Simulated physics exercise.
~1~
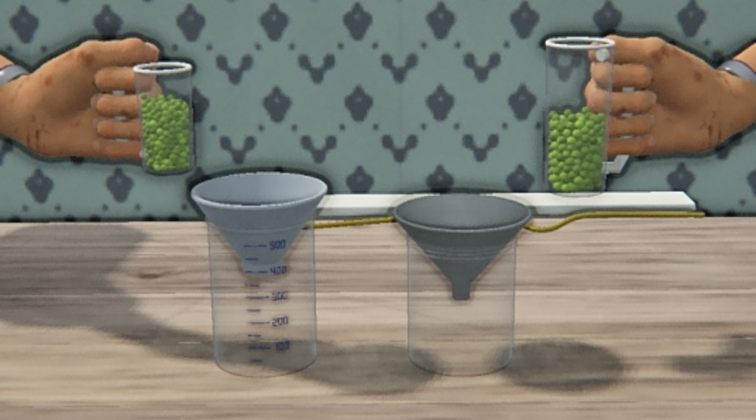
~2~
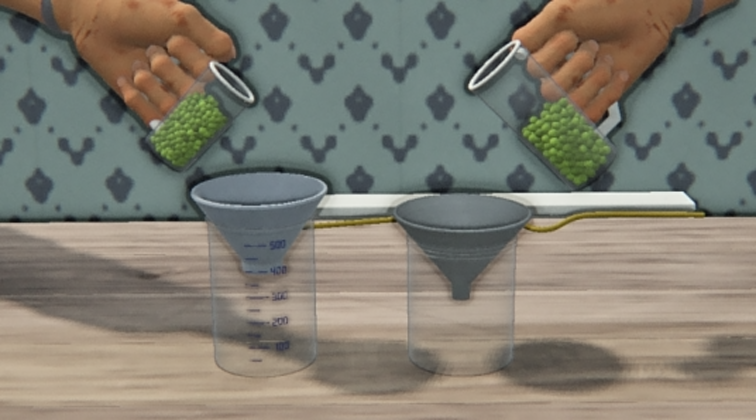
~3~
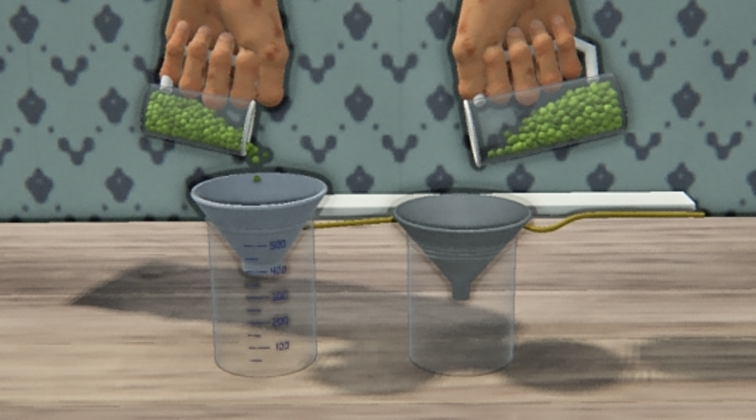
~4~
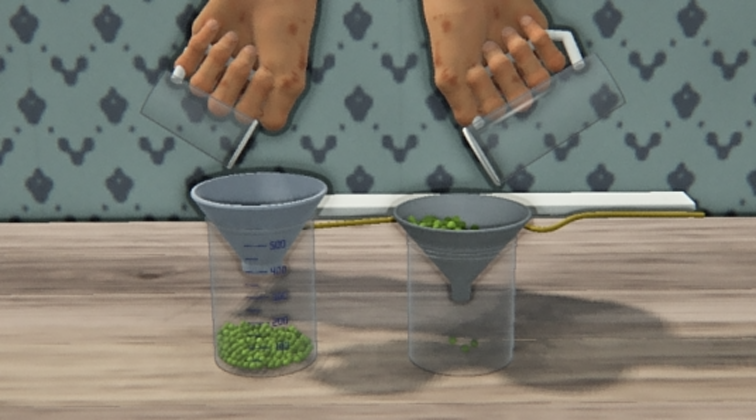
The clip shows two hands tipping cups of green peas over two funnels set in clear jars. The left funnel's peas drop through and settle in its jar, while the right funnel ends up holding peas, with only a few in the jar below.
